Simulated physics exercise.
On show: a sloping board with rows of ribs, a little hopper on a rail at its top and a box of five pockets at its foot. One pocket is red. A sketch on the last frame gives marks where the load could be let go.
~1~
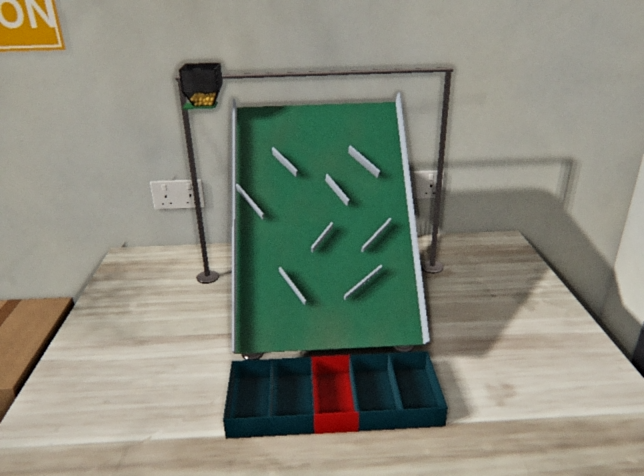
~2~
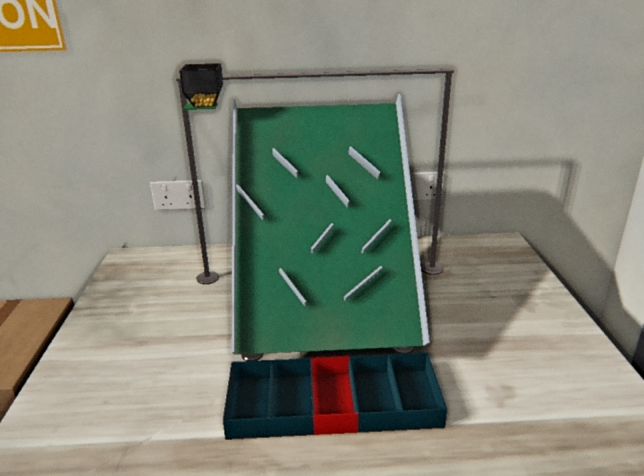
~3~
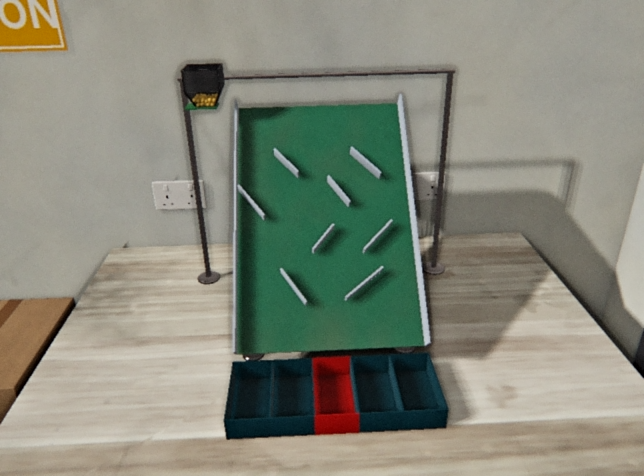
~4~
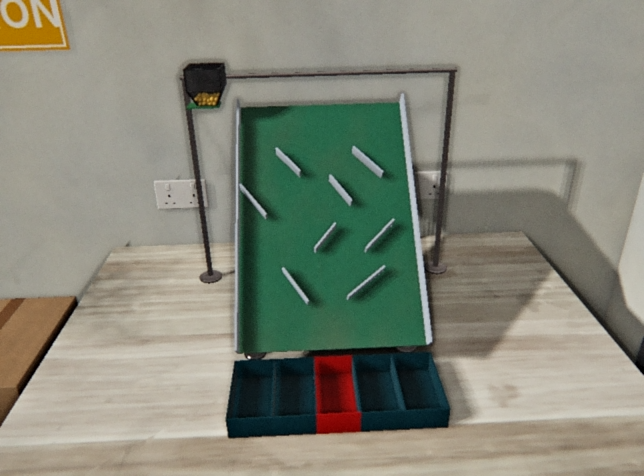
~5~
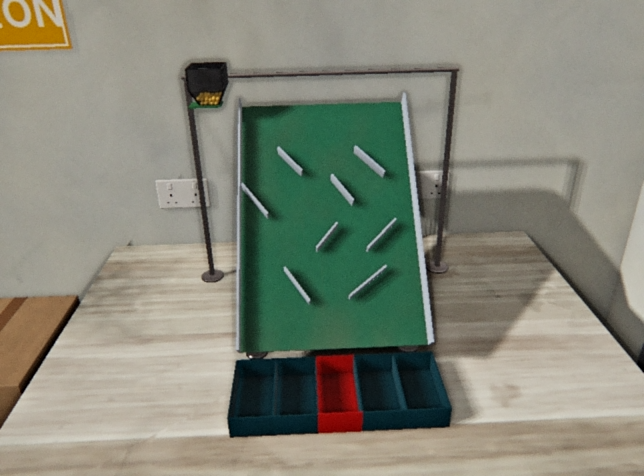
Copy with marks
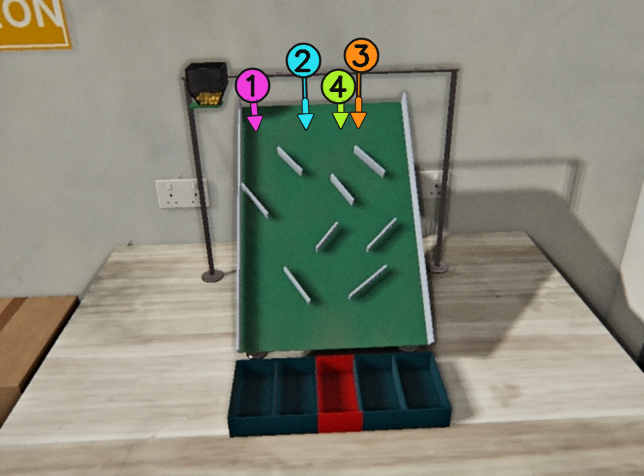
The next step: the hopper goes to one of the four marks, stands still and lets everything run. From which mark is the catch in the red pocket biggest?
I would pick mark 2.
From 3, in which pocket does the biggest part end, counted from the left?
The fifth from the left.
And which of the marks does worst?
That would be 3.
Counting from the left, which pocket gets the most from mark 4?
The third.
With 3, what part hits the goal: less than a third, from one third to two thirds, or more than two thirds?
Less than a third.
On the marked copy, mark 1 meets the board at (255, 125); mark 2 meets the board at (306, 123); mark 3 meets the board at (358, 122); mark 4 meets the board at (340, 122).
Choosing 1, about two thirds in the red pocket, about a quarter in other pockets, a stray few held on the board.
Choosing 2, nearly all in the red pocket, a small part in other pockets.
Choosing 3, about a quarter in the red pocket, about two thirds in other pockets, a stray few held on the board, a stray few outside the box.
Choosing 4, most in the red pocket, about a quarter in other pockets.
